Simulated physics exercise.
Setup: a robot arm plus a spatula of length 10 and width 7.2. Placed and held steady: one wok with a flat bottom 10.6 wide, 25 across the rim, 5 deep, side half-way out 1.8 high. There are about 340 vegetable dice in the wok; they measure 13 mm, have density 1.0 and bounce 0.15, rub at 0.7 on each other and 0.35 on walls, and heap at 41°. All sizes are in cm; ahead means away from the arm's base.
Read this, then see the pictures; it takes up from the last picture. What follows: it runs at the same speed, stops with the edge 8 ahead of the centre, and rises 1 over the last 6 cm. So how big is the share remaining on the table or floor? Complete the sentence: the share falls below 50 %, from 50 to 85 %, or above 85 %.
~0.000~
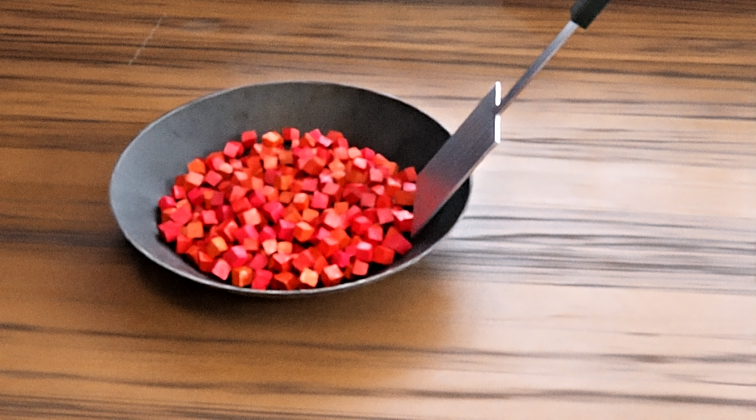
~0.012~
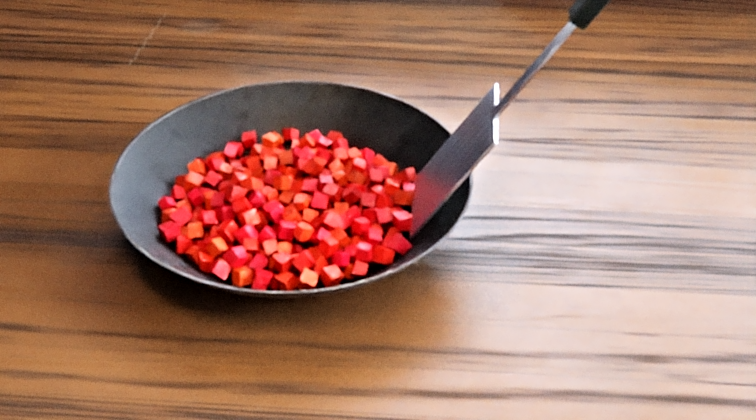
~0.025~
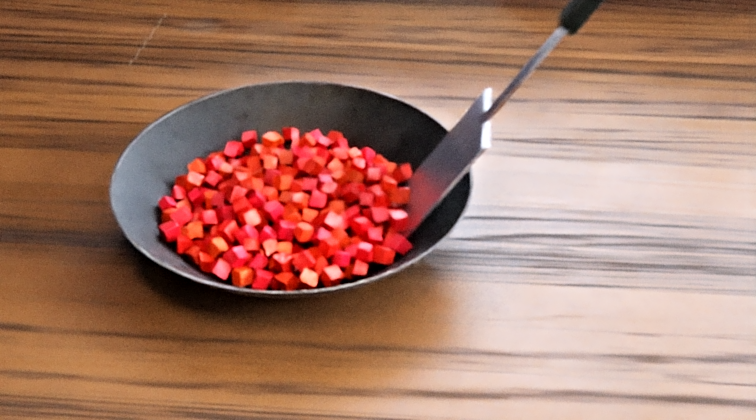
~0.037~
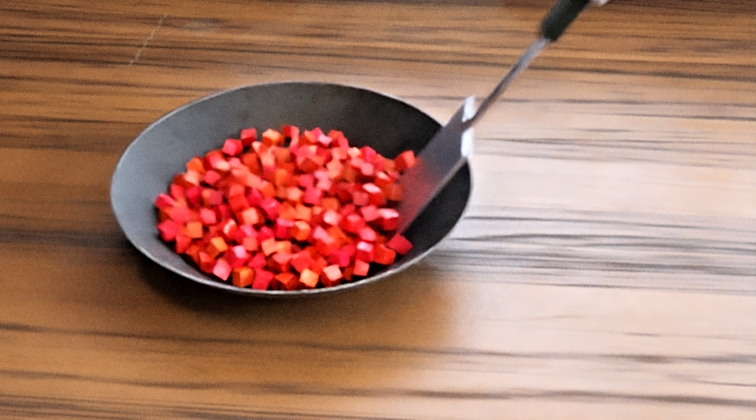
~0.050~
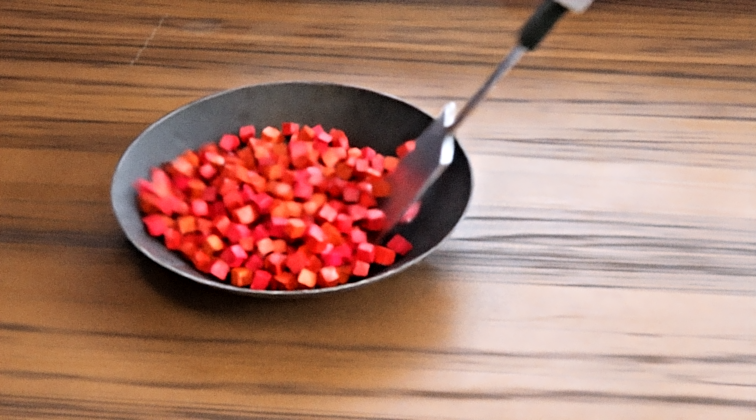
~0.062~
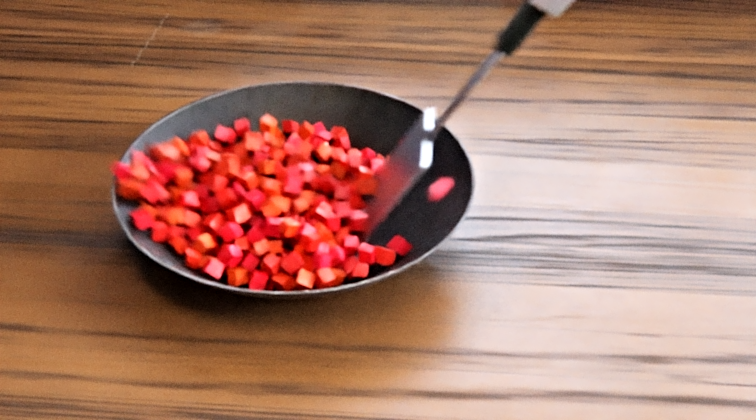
The share falls from 50 to 85 %.
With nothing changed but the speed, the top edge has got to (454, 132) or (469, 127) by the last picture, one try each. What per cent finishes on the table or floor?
I'd estimate some 45 and 35 in a hundred.
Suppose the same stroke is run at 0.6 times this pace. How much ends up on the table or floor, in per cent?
45 %.
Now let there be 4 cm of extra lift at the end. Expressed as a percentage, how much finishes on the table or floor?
Close to 50 in a hundred.
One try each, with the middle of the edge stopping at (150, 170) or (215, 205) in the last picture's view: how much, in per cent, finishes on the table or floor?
Some 60 and 35 per cent.
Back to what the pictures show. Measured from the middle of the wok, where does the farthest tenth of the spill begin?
Radial distance: Approx. 40 cm.
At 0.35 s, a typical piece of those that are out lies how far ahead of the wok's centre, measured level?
24 cm.
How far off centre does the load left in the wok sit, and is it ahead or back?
Roughly 1.5 centimetres ahead.
After 0.10 s, sloping 57°, highest piece 11 above the table; 330 in the wok, 15 on the blade or in flight.
After 0.13 s, sloping 57°, highest piece 16 above the table; 309 in the wok, 36 on the blade or in flight.
After 0.35 s, sloping 57°, highest piece 19 above the table; 141 in the wok, 135 on the table or floor, 69 on the blade or in flight.
After 1.40 s, sloping 57°, highest piece 6 above the table; 204 on the table or floor, 141 in the wok.
In the end, 204 on the table or floor, 141 in the wok. That is 59 % on the table or floor.
